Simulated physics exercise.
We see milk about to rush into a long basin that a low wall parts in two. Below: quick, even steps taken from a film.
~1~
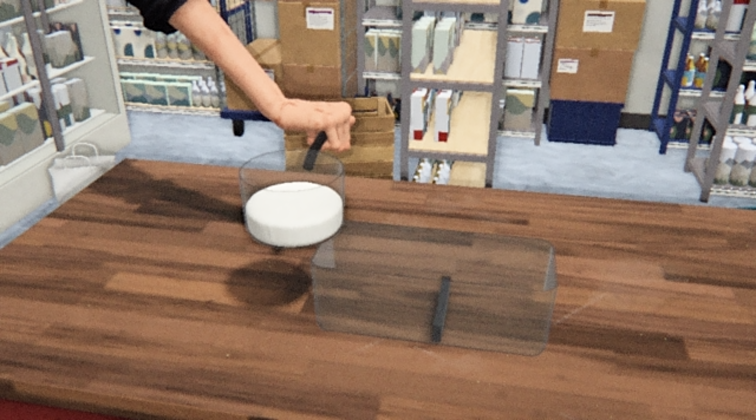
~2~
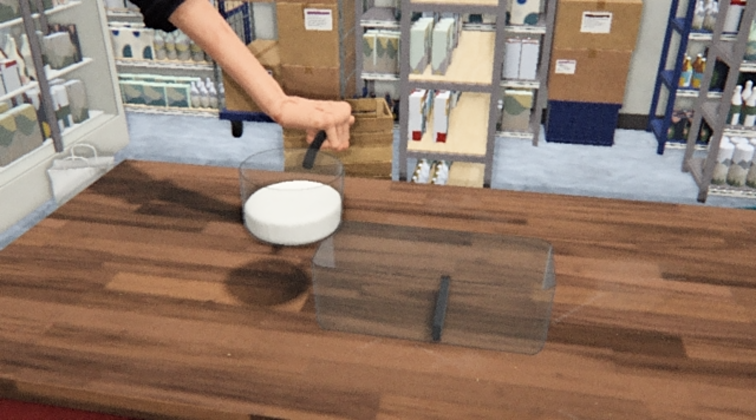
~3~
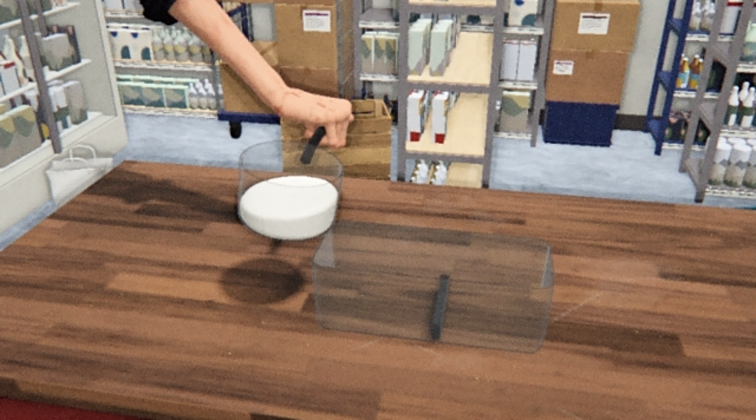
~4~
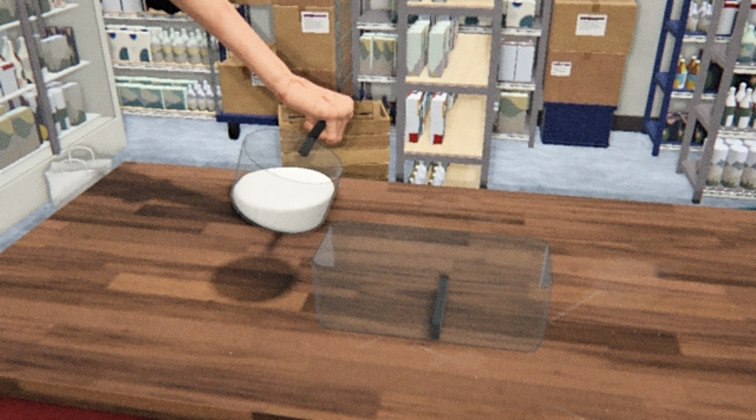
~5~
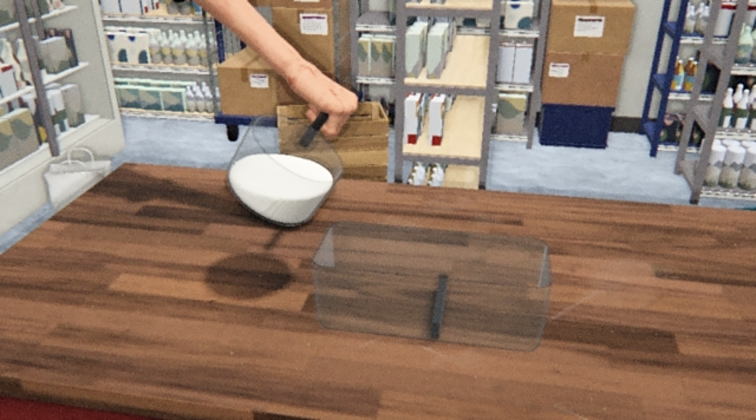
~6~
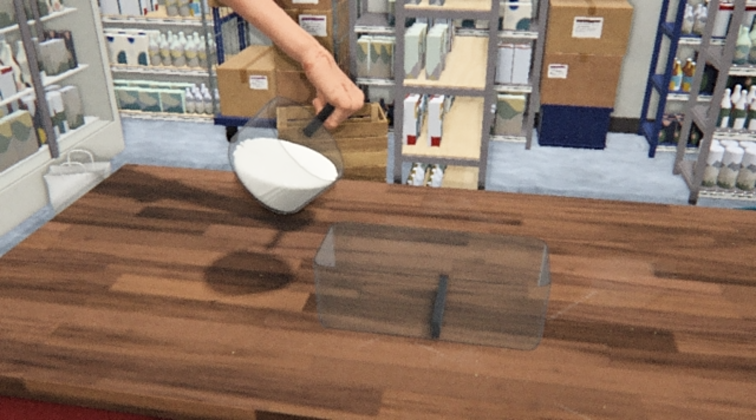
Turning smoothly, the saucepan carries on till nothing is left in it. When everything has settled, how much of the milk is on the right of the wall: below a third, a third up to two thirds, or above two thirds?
The right side of the wall holds a small share, below one third.
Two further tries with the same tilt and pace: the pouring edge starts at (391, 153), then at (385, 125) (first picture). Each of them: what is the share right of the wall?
75 % and 75 %.
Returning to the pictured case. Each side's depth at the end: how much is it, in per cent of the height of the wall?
70 per cent for the left part, 10 for the right.
A moment on, the saucepan is tipped on its side and 43 per cent is still to pour, 7 is left of the wall and 0 right of it.
Next, the saucepan is tipped right over and 8 per cent is still to pour, 68 is left of the wall and 3 right of it.
Then the saucepan is tipped right over and 0 per cent is still to pour, 84 is left of the wall and 8 right of it.
Later the saucepan is tipped right over and 0 per cent is still to pour, 83 is left of the wall and 12 right of it.
At rest 82 per cent lies left of the wall, 13 right of it and 5 outside.
